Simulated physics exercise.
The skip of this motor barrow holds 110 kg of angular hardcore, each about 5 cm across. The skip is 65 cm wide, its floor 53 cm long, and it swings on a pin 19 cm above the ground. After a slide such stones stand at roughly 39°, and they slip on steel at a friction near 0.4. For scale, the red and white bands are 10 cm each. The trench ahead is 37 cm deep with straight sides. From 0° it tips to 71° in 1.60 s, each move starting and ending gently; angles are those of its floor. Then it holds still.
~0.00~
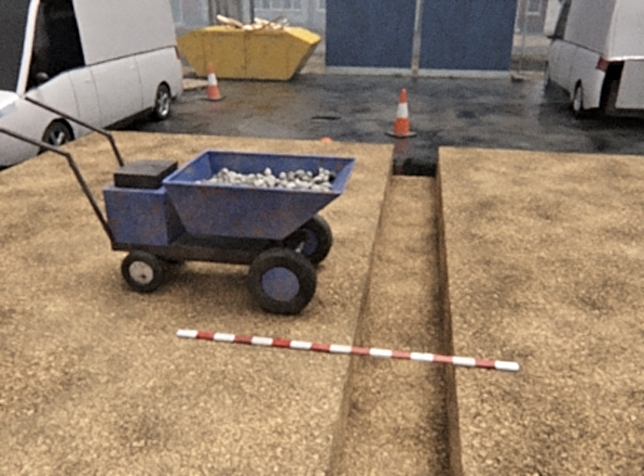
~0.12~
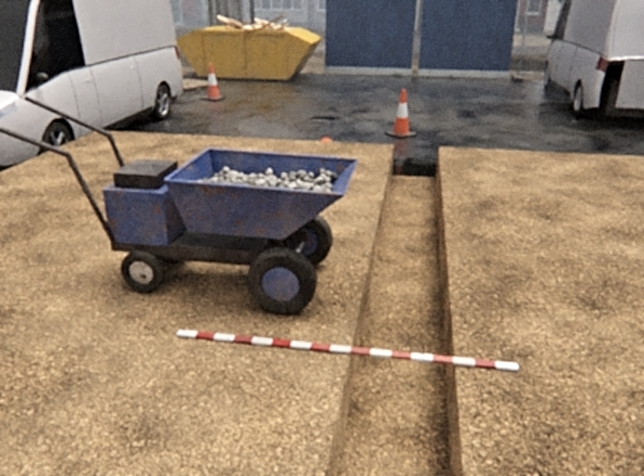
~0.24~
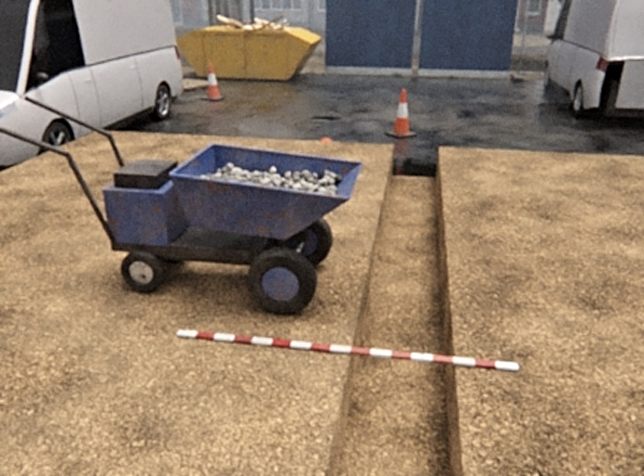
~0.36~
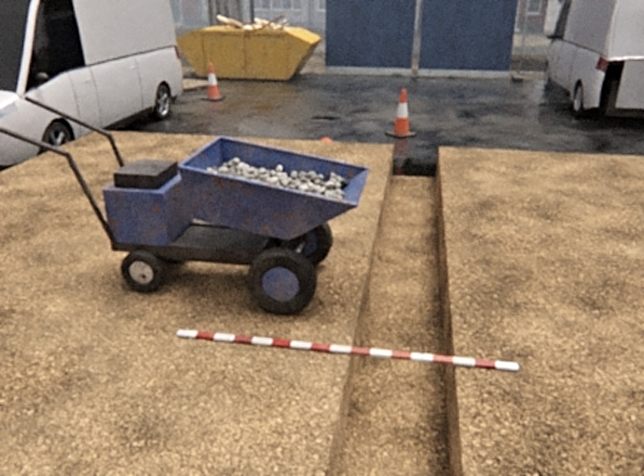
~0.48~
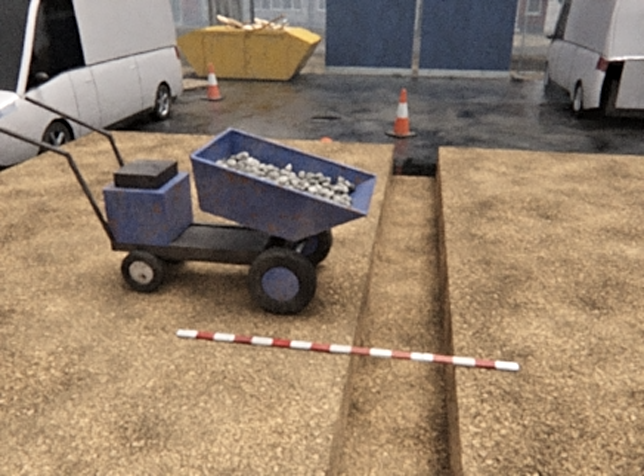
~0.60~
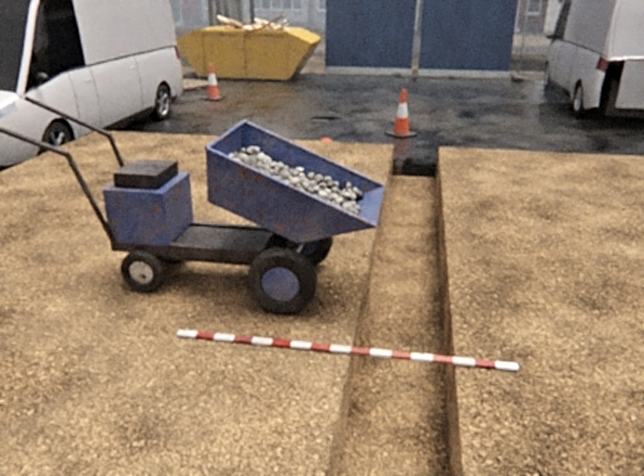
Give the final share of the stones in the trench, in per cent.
Some 100 per cent of it.
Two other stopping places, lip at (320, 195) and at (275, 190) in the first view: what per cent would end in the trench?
Near 100 per cent from the first place, 50 from the second.
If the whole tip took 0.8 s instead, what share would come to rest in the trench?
In that case some 100 per cent.
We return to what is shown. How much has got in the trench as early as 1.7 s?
About 45 per cent by then.
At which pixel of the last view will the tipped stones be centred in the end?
Around (418, 342).
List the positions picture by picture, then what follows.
The skip is at 0°, its lip at (341, 194); the top of the load is at (284, 178), in the first frame.
Lip at (343, 195), floor tilted 1°, highest stones at (272, 178); the stones move at 0.1 m/s on average, in the second frame.
The skip is at 4°, its lip at (349, 199); the top of the load is at (252, 175); the stones move at 0.3 m/s on average, in the third frame.
The skip is at 9°, its lip at (357, 206); the top of the load is at (241, 170); the stones move at 0.4 m/s on average, in the fourth frame.
Lip at (367, 215), floor tilted 15°, highest stones at (245, 163); the stones move at 0.4 m/s on average, in the fifth frame.
The skip is at 22°, its lip at (376, 226); the top of the load is at (248, 157); the stones move at 0.5 m/s on average, in the sixth frame.
After 1.2 s the floor is at 60°; 100 % in the skip; the foremost stones are at (391, 267).
After 1.7 s the floor is at 71°; 54 % in the skip, 46 % in the trench; the foremost stones are at (443, 350).
After 2.0 s the floor is at 71°; 14 % in the skip, 86 % in the trench; the foremost stones are at (442, 330).
After 4.0 s the floor is at 71°; 0 % in the skip, 100 % in the trench; the foremost stones are at (443, 326).
